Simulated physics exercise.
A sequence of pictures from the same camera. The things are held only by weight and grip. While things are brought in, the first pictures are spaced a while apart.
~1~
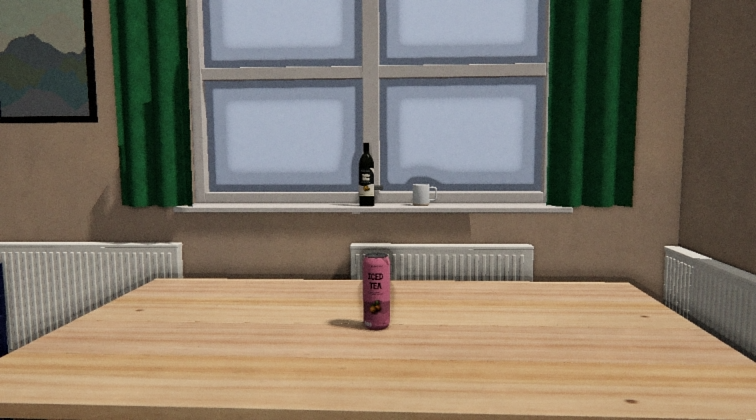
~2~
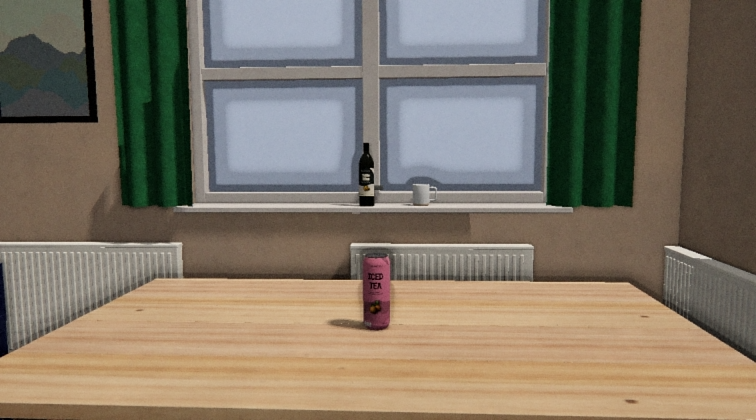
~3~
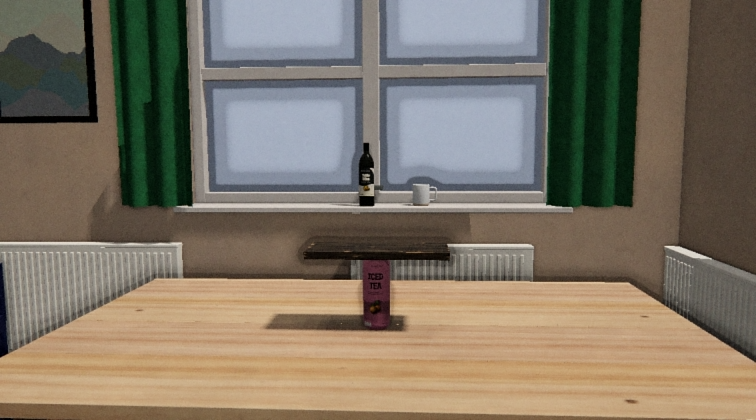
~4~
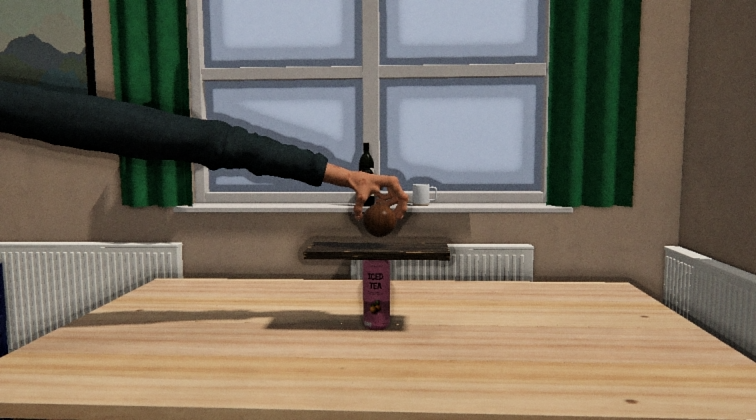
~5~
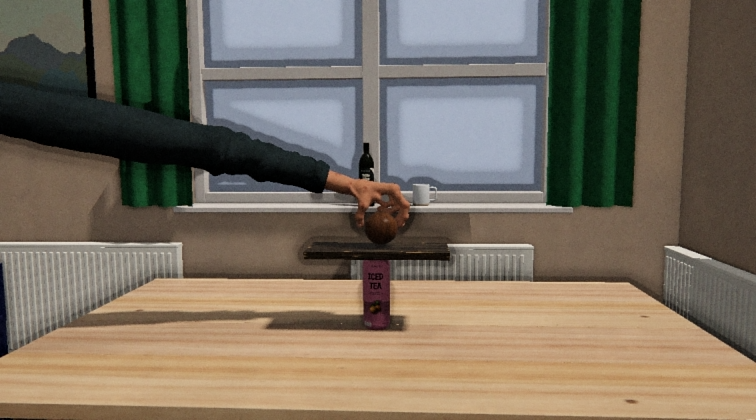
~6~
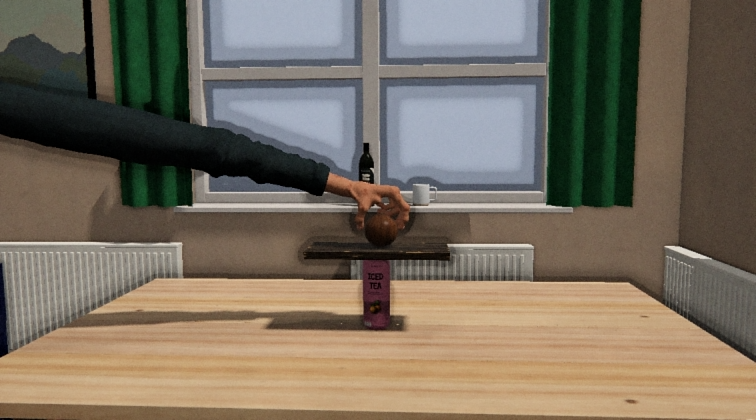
The video shows a pink can on a wooden table before a window, then a dark board resting on top of it. An arm reaches in from the left and lowers a round brown onion onto the board, keeping hold.
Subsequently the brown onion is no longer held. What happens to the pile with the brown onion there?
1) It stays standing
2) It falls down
1.
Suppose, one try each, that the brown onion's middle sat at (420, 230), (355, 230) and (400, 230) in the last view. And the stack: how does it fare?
The stack tumbles down in the first case, remains standing in the second, and remains standing in the third.
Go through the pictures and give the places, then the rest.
In the first picture, the last thing is not in view yet; pink can (376, 291).
In the second picture, the last thing is not in view yet; pink can (376, 291).
In the third picture, the last thing is not in view yet; pink can (376, 291).
In the fourth picture, coming down; brown onion (380, 220); pink can (376, 291).
In the fifth picture, in place under the hand; brown onion (381, 228); pink can (376, 291).
In the sixth picture, in place under the hand; brown onion (381, 230); pink can (376, 291).
Then, 0.10 s after the last picture, nothing has stirred.
Then, 0.40 s after the last picture, brown onion resting near (381, 231).
At rest, all 3 in place. Seen from the same camera at the end, brown onion near (381, 231). The stack keeps its balance.
